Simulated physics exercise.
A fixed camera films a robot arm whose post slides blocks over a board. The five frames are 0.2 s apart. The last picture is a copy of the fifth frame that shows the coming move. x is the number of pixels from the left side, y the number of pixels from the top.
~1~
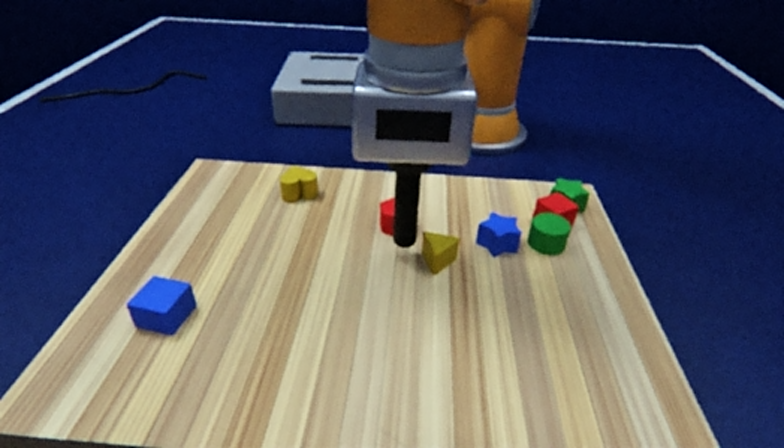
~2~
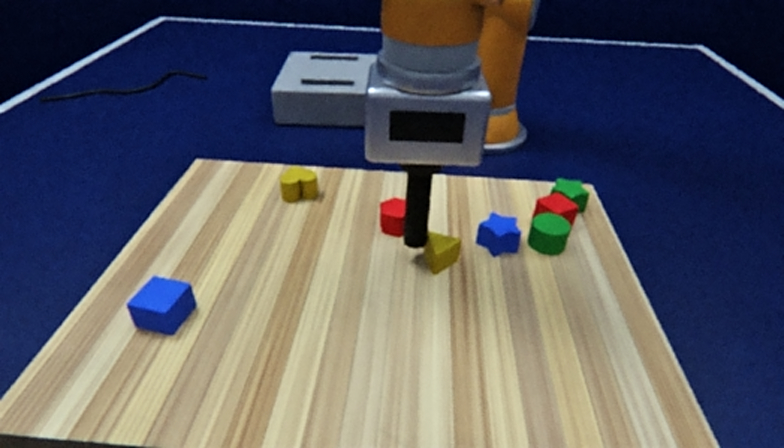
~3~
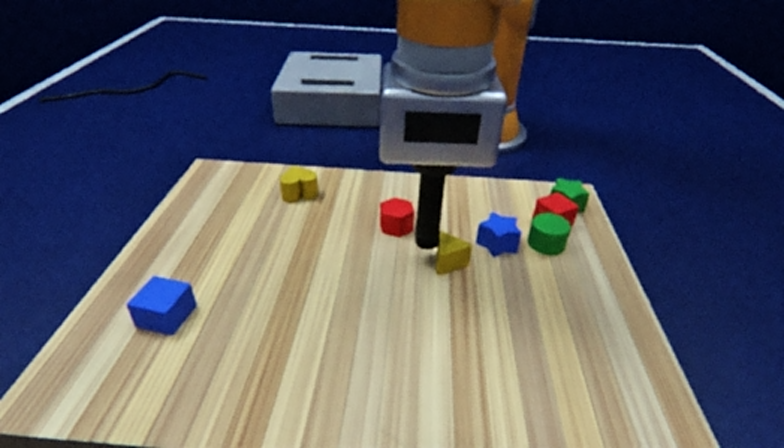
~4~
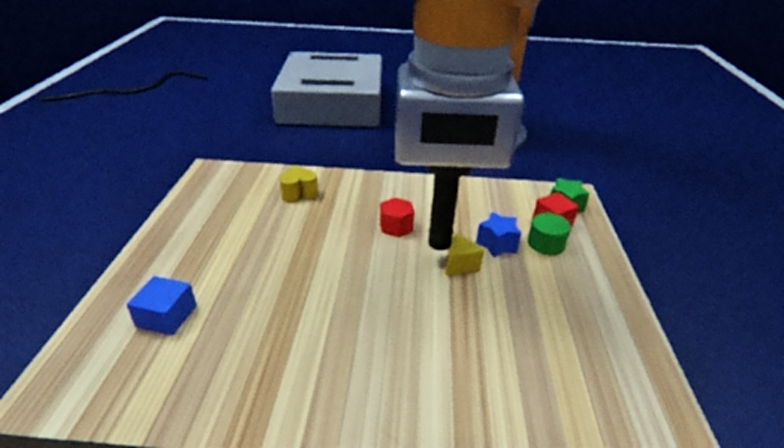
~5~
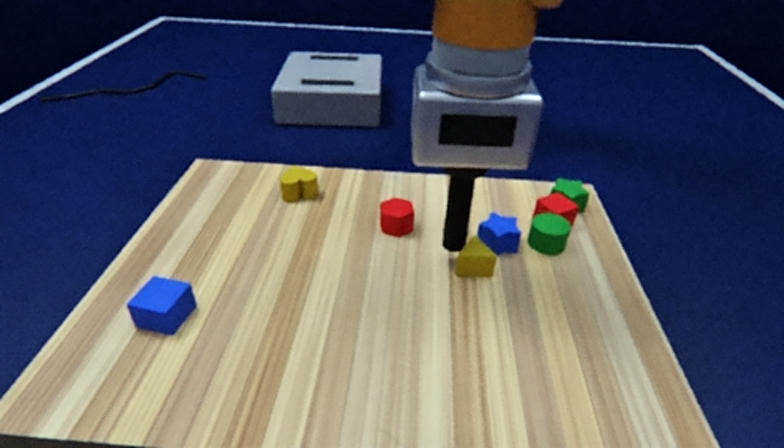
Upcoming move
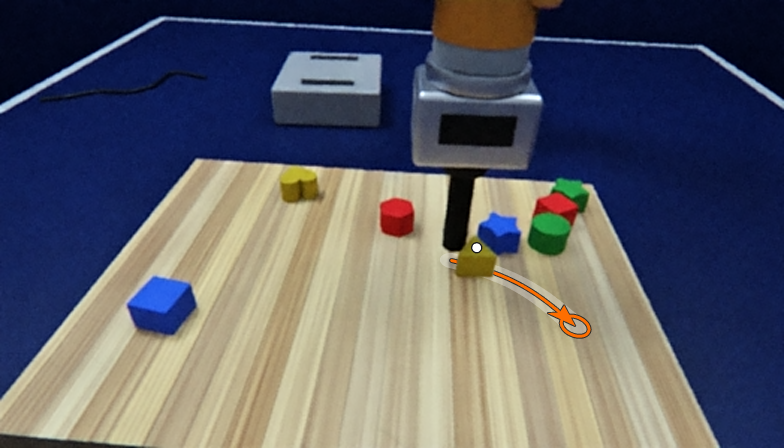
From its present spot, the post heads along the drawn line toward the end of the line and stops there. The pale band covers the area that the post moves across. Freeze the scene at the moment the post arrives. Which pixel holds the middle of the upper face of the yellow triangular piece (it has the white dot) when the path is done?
Roughly at (606, 299).
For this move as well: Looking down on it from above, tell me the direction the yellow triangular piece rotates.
Viewed from overhead, the yellow triangular piece winds up turned anticlockwise.
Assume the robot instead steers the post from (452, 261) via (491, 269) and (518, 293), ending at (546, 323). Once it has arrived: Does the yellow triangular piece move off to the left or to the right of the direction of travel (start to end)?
Left-hand side.
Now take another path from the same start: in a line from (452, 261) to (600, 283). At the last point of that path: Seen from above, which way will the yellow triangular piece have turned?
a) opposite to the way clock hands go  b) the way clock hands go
My pick is b.
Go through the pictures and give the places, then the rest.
The first frame shows post tip (404, 242); block tops, yellow triangular piece (440, 241); blue star block (501, 224).
The second frame shows post (415, 243); blocks unchanged.
The third frame shows post (427, 244); yellow triangular piece (451, 242).
The fourth frame shows post (439, 245); yellow triangular piece (463, 245).
The fifth frame shows post (454, 246); yellow triangular piece (477, 248); blue star block (501, 224).
Path on the board, from (452, 261) by way of (495, 273) and (537, 295) to (575, 326); the dot is on the yellow triangular piece.
What follows on the original path. One third of the way, post (499, 259); yellow triangular piece (524, 263).
Two thirds of the way, post (542, 281); yellow triangular piece (570, 282).
At the end, post (581, 311); yellow triangular piece (606, 299), turned 50° anticlockwise; blue star block in place.
